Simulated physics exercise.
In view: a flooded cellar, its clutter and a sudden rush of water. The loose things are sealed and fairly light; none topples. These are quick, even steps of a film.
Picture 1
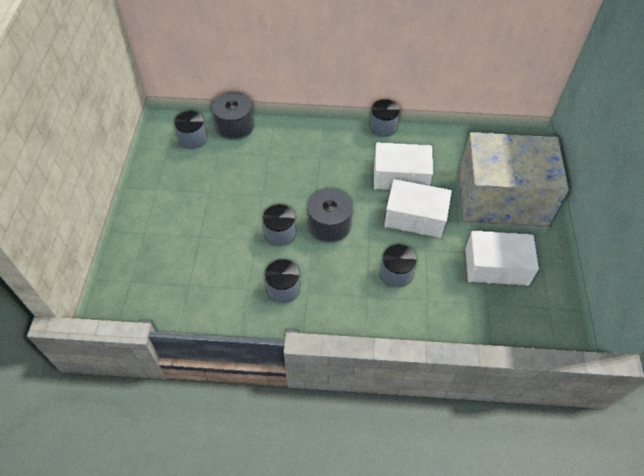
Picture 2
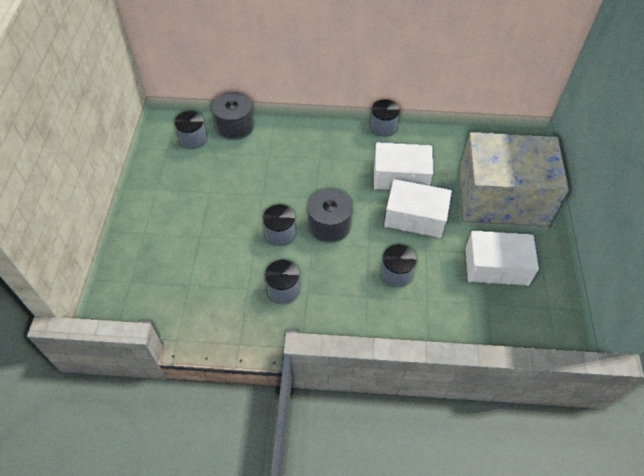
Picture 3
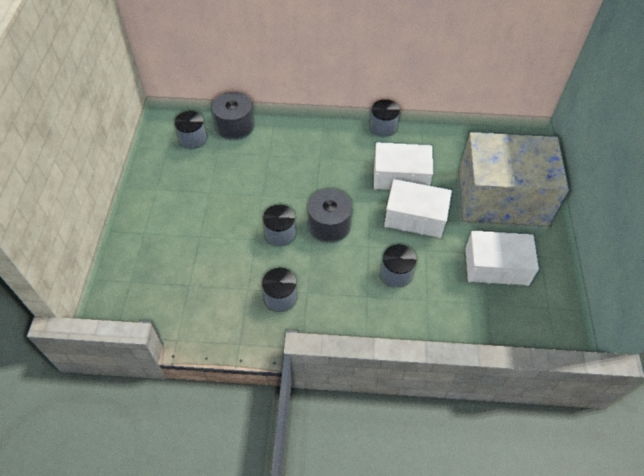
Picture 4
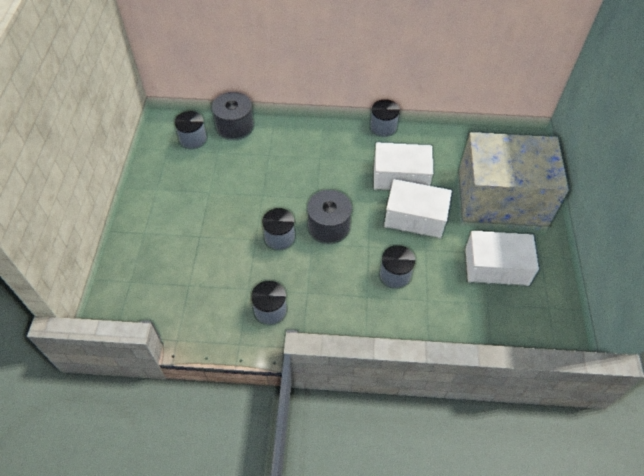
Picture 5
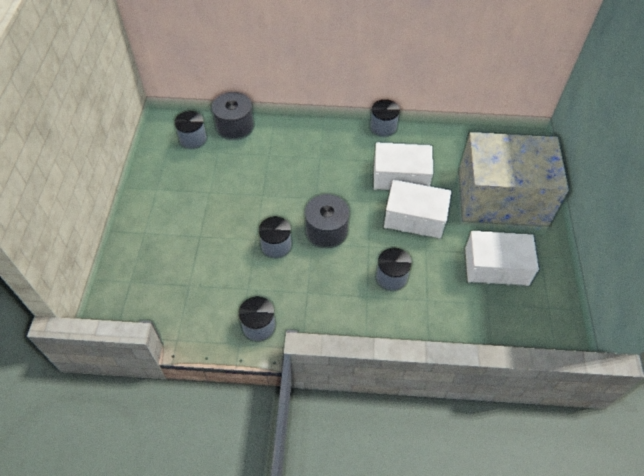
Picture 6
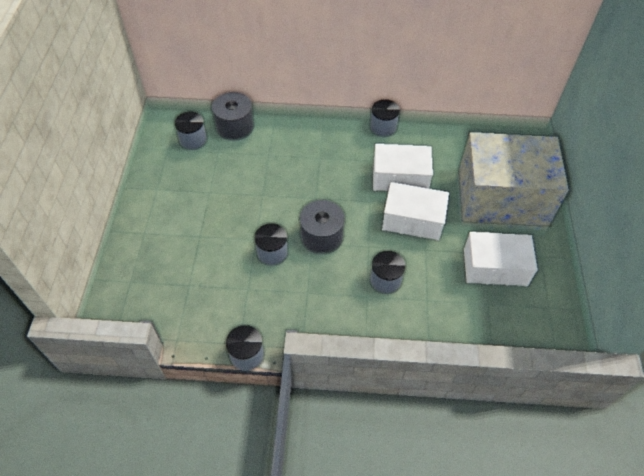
A small dark-topped cylinder drifting toward an opened gate in a low wall, with several nearby objects shifting slightly after it.
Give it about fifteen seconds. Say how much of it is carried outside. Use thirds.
That comes to one to two thirds.
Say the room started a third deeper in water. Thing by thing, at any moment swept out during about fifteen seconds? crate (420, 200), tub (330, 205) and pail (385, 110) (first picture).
In that order: Gone, yes, left behind.
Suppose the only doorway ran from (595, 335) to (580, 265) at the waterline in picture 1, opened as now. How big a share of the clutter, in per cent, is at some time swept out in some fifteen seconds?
Some 30 per cent.
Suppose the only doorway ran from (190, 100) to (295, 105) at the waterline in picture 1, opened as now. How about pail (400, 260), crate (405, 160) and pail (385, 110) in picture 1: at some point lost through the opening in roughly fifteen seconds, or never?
In that order: Inside, yes, washed out.
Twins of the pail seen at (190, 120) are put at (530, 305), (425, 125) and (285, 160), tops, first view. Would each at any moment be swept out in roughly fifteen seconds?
In that order: No, still in, through.
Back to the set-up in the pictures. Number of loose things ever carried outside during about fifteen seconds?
5 of them.
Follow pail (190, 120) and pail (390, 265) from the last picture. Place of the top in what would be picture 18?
Close to (172, 146) and (266, 340).
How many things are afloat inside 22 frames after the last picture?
It comes to 6.
A moment on, 1 of 10 are out; 9 afloat.
Next, 2 of 10 are out; 8 afloat.
Later, 4 of 10 are out; 6 afloat.
In the end, 5 of 10 are out; 5 afloat.
